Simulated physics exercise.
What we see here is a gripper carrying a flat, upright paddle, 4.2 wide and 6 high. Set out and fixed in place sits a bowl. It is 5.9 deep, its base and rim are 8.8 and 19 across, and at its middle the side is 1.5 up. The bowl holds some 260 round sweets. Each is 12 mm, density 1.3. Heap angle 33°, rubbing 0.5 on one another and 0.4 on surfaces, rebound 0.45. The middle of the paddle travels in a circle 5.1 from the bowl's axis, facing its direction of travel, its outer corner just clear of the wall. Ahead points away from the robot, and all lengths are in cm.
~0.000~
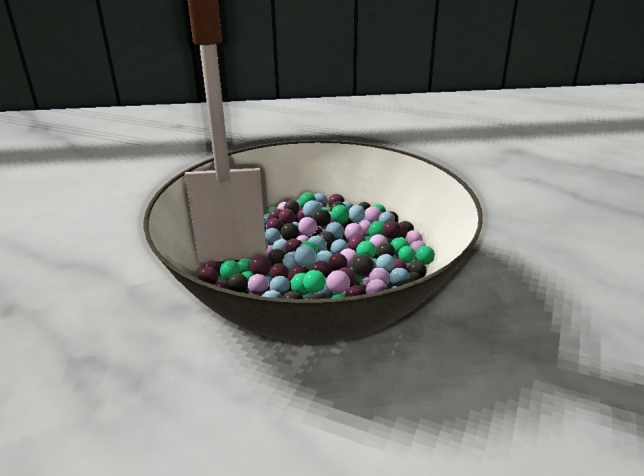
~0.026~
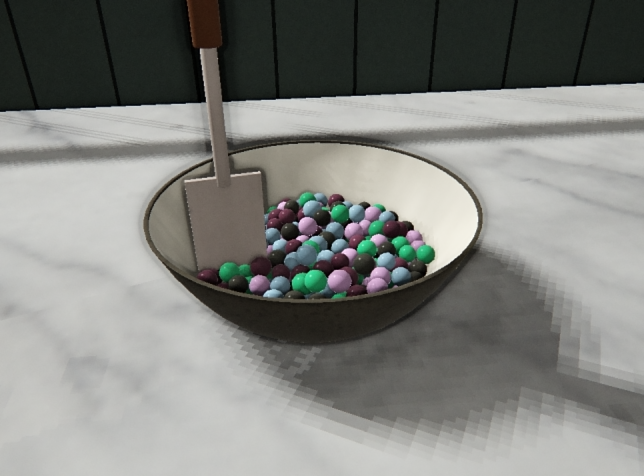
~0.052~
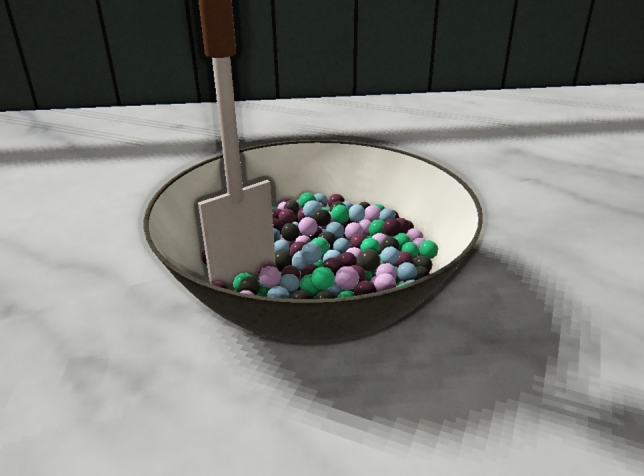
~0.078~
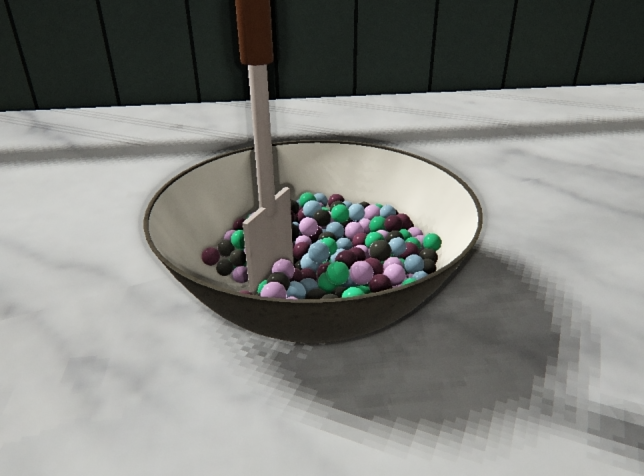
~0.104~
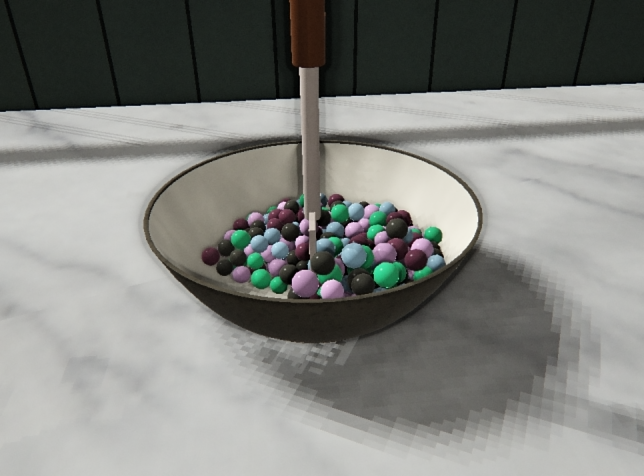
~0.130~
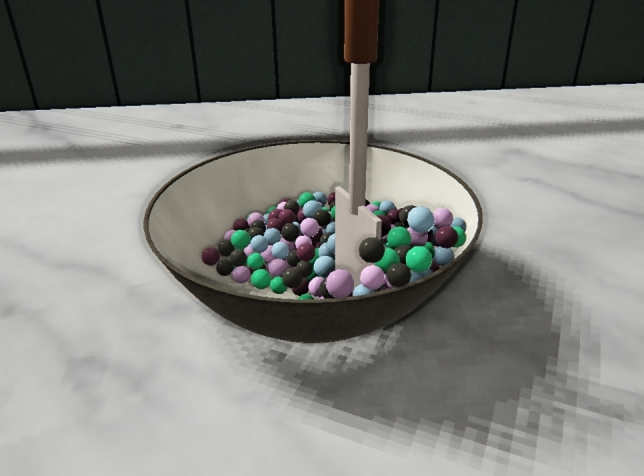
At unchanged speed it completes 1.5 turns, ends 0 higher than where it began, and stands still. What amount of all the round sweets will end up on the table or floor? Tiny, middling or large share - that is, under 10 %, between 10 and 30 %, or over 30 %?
The share is large, over 30 %.
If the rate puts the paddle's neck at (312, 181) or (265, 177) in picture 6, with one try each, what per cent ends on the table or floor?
About 35 and 15 per cent.
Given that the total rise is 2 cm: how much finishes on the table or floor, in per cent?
That works out to some 25 per cent.
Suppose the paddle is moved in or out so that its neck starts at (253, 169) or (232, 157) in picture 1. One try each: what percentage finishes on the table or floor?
I'd guess some 25 and 40 percent.
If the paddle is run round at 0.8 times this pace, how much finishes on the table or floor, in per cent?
That gives about 35 percent.
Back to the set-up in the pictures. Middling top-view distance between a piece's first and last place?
Near 12 cm.
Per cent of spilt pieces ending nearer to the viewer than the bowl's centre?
It comes out near 40 percent.
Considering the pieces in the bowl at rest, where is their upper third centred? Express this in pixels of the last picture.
Looks like roughly (357, 234) to me.
After 0.29 s, 274° round, highest piece 10 above the table; 213 in the bowl, 9 on the table or floor, 43 in flight or on the tool.
After 0.45 s, 78° round, highest piece 11 above the table; 176 in the bowl, 67 on the table or floor, 22 in flight or on the tool.
After 0.74 s, 180° round, highest piece 5 above the table; 154 in the bowl, 111 on the table or floor.
After 1.44 s, 180° round, highest piece 4 above the table; 154 in the bowl, 111 on the table or floor.
At rest, 154 in the bowl, 111 on the table or floor. That is 42 % on the table or floor.
